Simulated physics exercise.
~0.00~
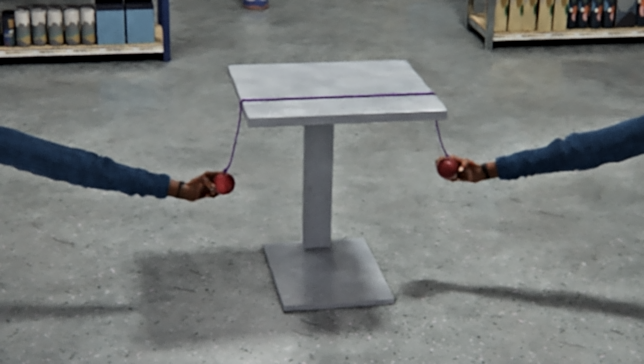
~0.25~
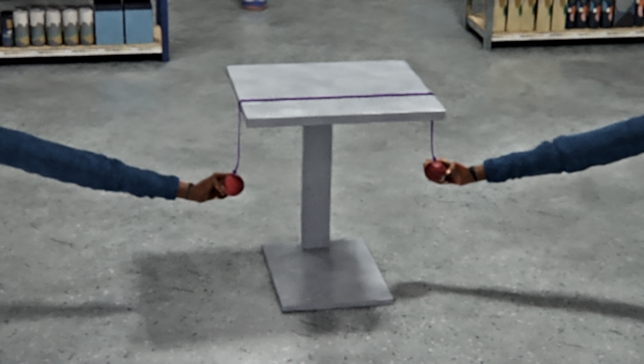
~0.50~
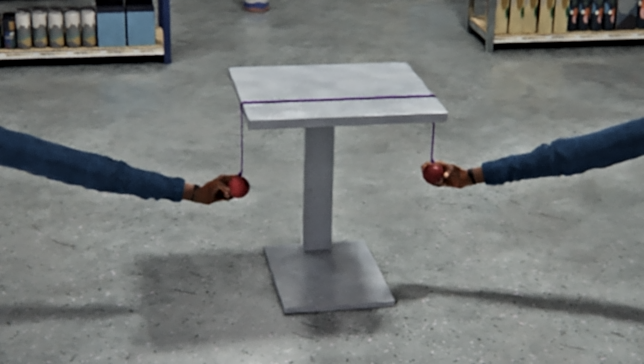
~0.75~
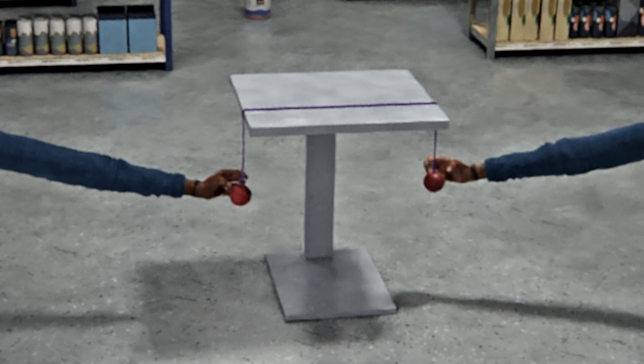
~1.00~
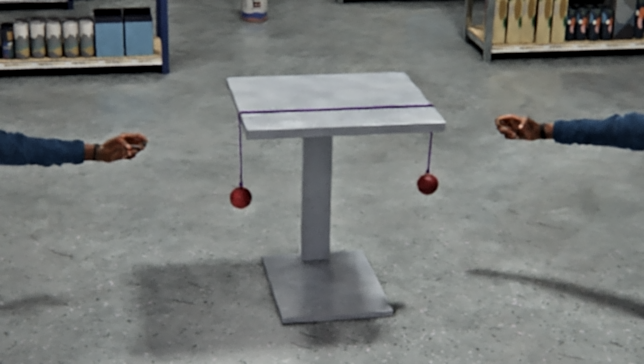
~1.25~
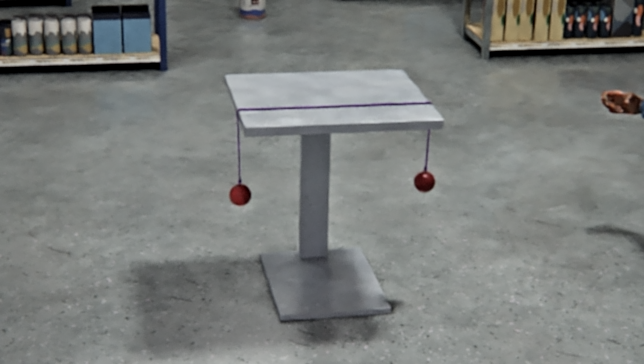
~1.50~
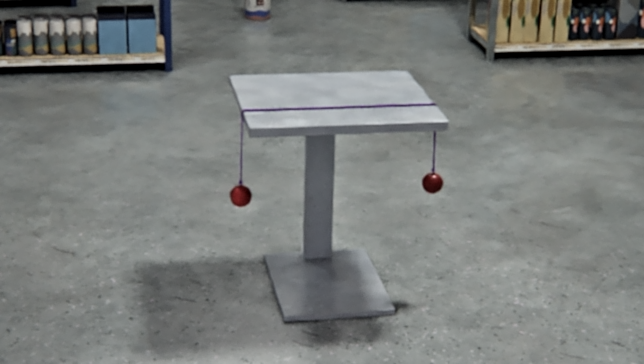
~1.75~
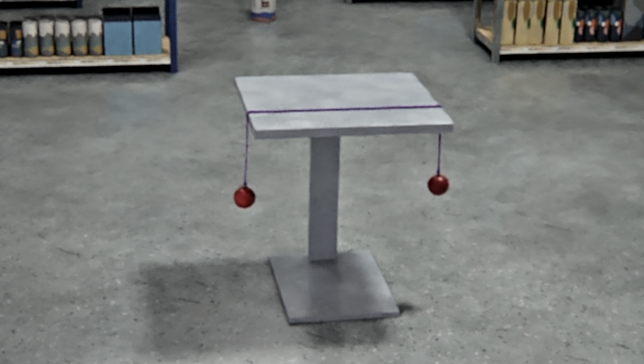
Two red apples hung from a purple ribbon draped across a small gray table, each held by a hand that drew in slightly, let go and pulled away out of view, and both apples stayed hanging where they were, one on each side.
